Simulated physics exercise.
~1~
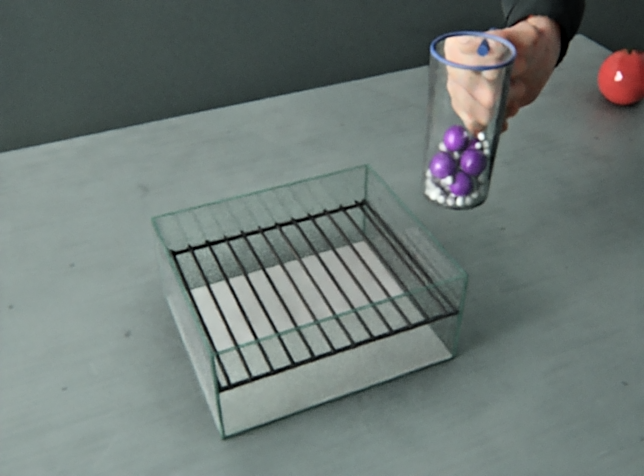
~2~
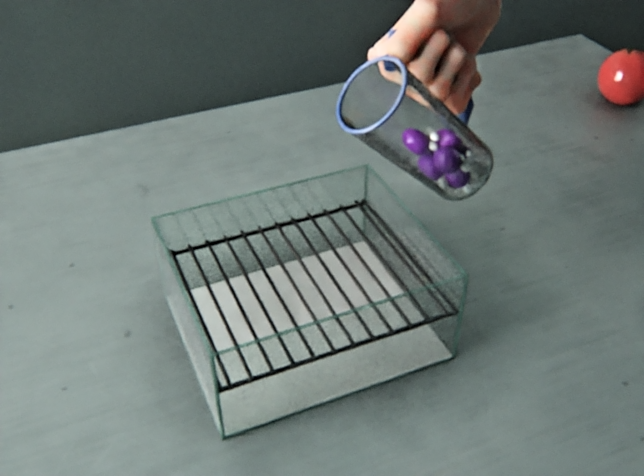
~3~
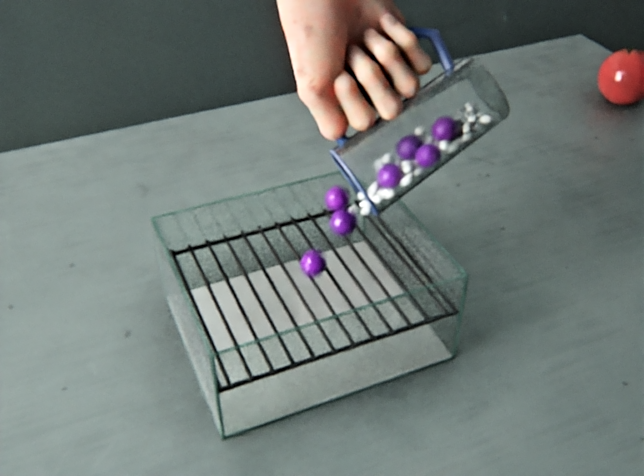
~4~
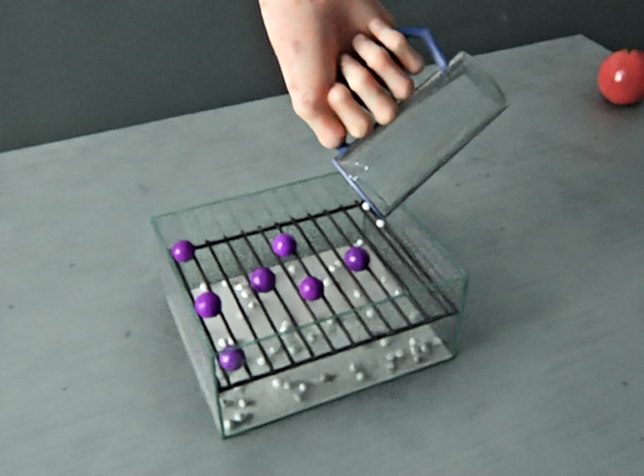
At the start, a hand holds a clear, blue-rimmed cup of purple balls and small white beads upright, above and to the right of a glass box fitted with a black wire rack. The hand moves the cup left and leans it toward the box. It tips further, and purple balls roll out onto the wires while others remain inside with white beads. The tilt goes on until the cup is nearly empty. Finally, the purple balls rest spread across the rack, while nearly all the white beads lie beneath it, with a stray few on the wires.
